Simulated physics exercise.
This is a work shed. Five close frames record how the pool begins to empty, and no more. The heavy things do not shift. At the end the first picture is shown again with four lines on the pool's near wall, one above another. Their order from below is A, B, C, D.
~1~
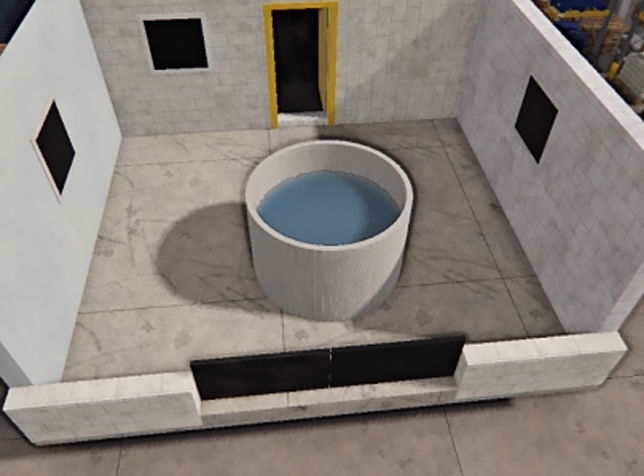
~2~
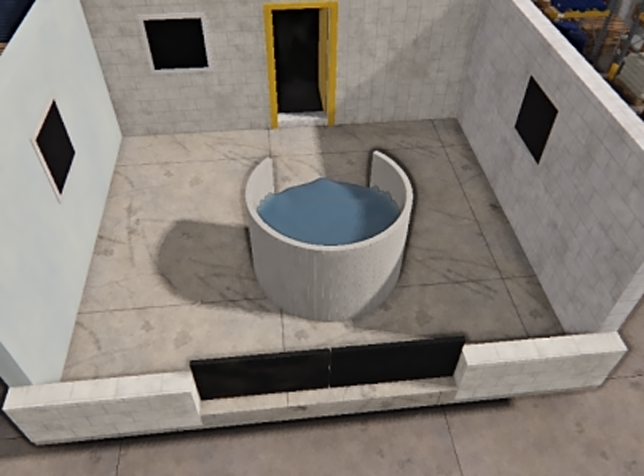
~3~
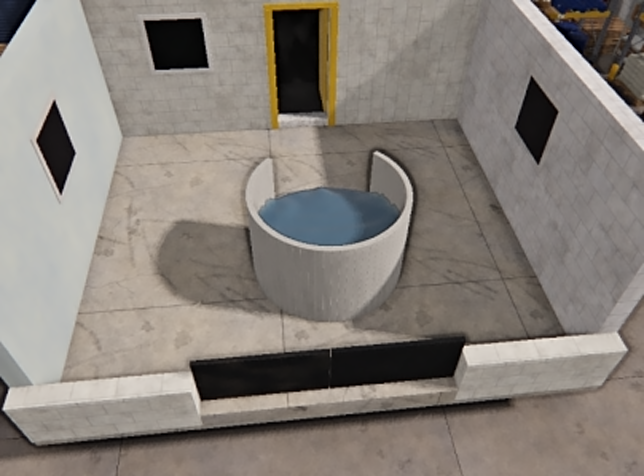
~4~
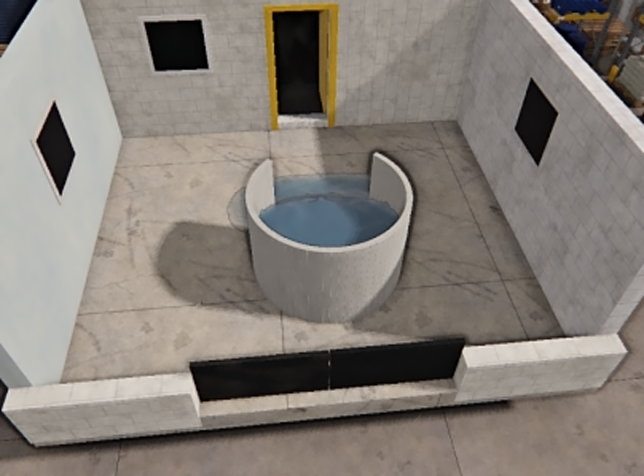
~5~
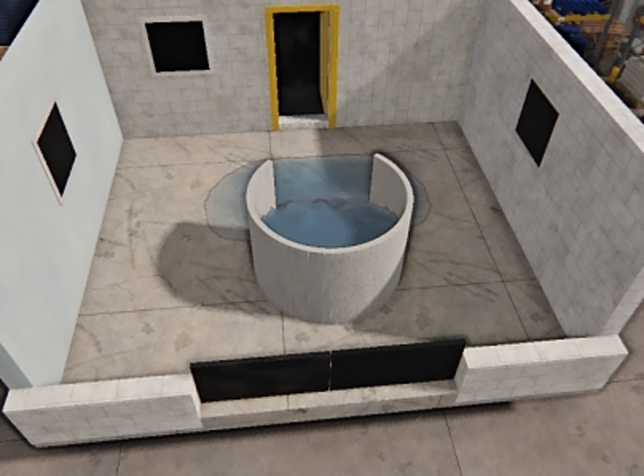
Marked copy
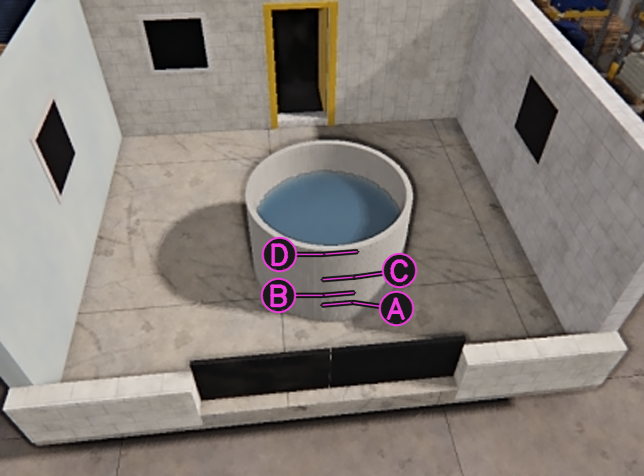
In a work shed with pale walls and a yellow doorway, a round pool of still water stands on the concrete floor. The back part of its wall disappears, leaving a gap facing the doorway, and water slips out behind it, then spreads in a thin sheet to the left and right.
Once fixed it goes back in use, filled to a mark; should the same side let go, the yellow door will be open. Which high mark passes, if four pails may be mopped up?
Take A.
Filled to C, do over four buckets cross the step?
Yes, that goes wrong.
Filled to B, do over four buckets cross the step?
Yes, that goes wrong.
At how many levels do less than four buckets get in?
One.
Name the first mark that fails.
Mark B.
On the marked copy, A at (337, 303); B at (338, 294); C at (339, 278); D at (340, 253); from the bottom up A, B, C, D.
Choosing A, a bucket or two gets in.
Choosing B, about 8 bucketfuls get in.
Choosing C, dozens of bucketfuls pour in.
Choosing D, dozens of bucketfuls pour in.
